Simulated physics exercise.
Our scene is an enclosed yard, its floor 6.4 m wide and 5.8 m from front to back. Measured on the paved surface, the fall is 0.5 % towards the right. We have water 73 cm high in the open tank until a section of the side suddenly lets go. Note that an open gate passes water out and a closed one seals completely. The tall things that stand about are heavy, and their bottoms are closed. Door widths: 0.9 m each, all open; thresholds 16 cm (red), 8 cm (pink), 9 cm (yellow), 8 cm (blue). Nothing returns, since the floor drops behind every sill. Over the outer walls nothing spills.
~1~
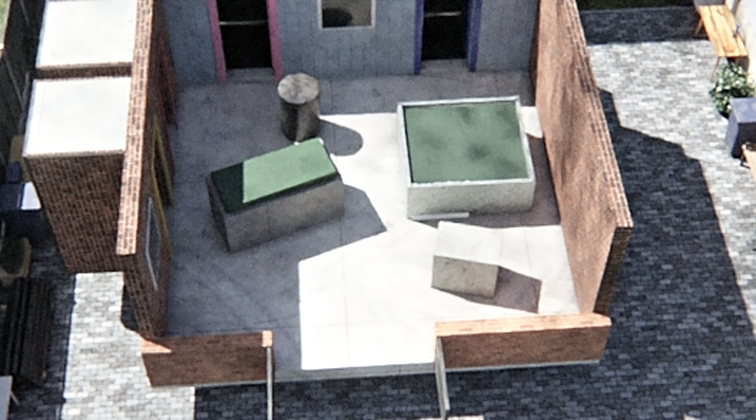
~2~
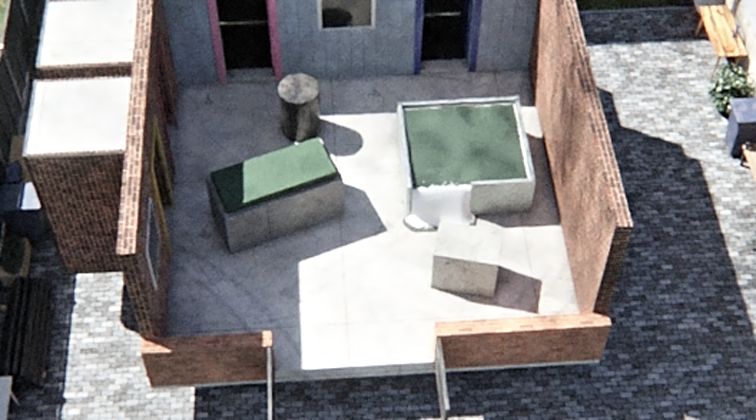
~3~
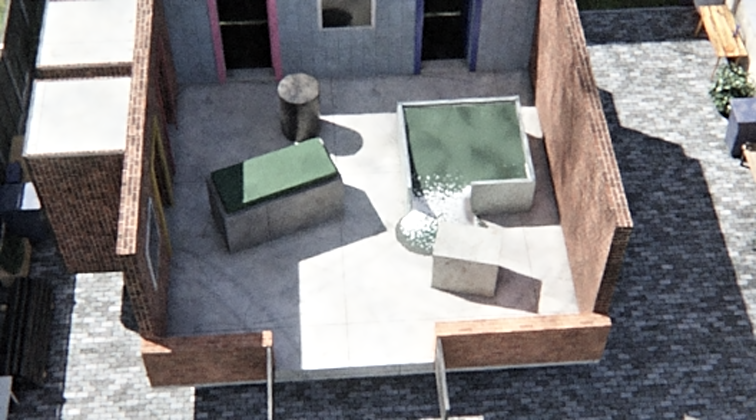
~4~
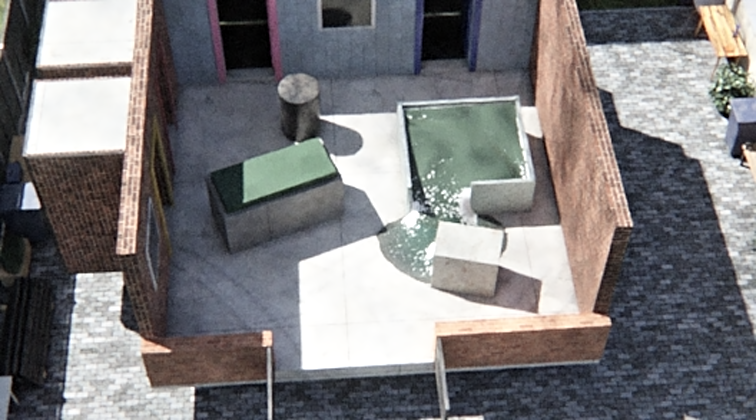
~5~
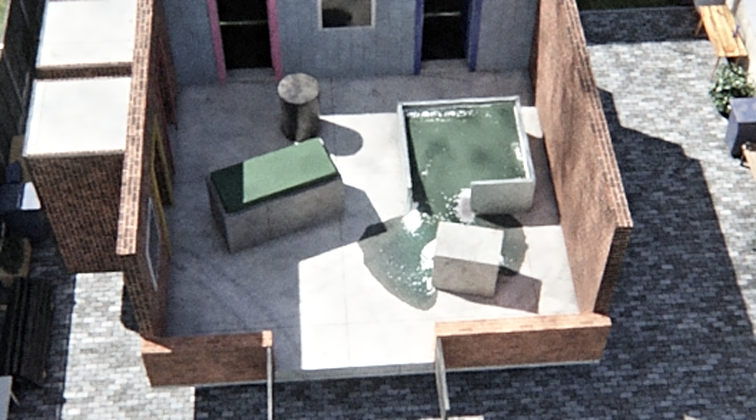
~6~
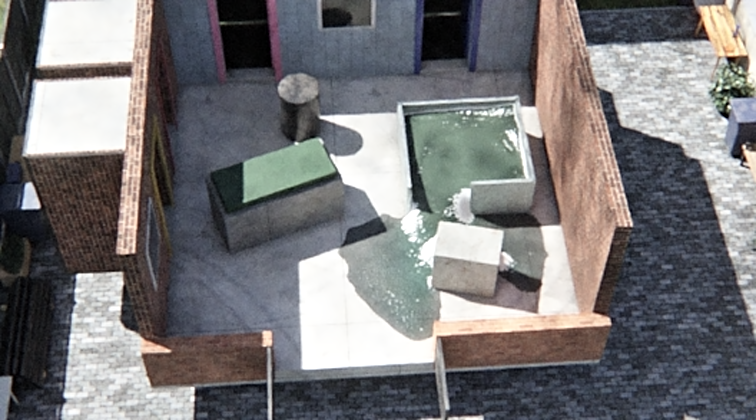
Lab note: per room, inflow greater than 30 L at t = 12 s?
Red door: Under the set amount; pink door: Under the set amount; yellow door: Under the set amount; blue door: Under the set amount.
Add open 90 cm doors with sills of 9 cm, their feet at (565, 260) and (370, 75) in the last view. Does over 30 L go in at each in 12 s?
Per doorway, in order: Sufficient / insufficient.
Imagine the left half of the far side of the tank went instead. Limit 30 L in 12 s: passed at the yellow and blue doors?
Yellow: Within the limit; blue: Exceeding the limit.
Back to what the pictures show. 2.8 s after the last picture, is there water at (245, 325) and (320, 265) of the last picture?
I'd say drenched, then drenched.
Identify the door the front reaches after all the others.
The pink one.
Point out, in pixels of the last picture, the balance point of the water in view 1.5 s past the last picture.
Centre: Roughly (449, 214) px.
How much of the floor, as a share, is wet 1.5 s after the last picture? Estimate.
Some 40 per cent of it.
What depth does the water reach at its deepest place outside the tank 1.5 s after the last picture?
Depth max: Approx. 38 cm.
Then, 0.7 s after the last picture water covers 25 % of the floor and is deepest (52 cm) near (450, 251); red door not reached, pink door not reached, yellow door not reached, blue door not reached.
Then, 1.5 s after the last picture water covers 40 % of the floor and is deepest (38 cm) near (450, 251); red door not reached, pink door not reached, yellow door not reached, blue door not reached.
Then, 2.8 s after the last picture water covers 50 % of the floor and is deepest (28 cm) near (450, 251); red door not reached, pink door not reached, yellow door not reached, blue door not reached.
Then, 6.3 s after the last picture water covers 85 % of the floor and is deepest (14 cm) near (439, 251); red door 3 cm at the sill, 0 L in, pink door 5 cm at the sill, 0 L in, yellow door 7 cm at the sill, 0 L in, blue door 4 cm at the sill, 0 L in.
Then, 11.3 s after the last picture water covers 100 % of the floor and is deepest (8 cm) near (439, 251); red door 3 cm at the sill, 0 L in, pink door 5 cm at the sill, 0 L in, yellow door 4 cm at the sill, 0 L in, blue door 3 cm at the sill, 0 L in.
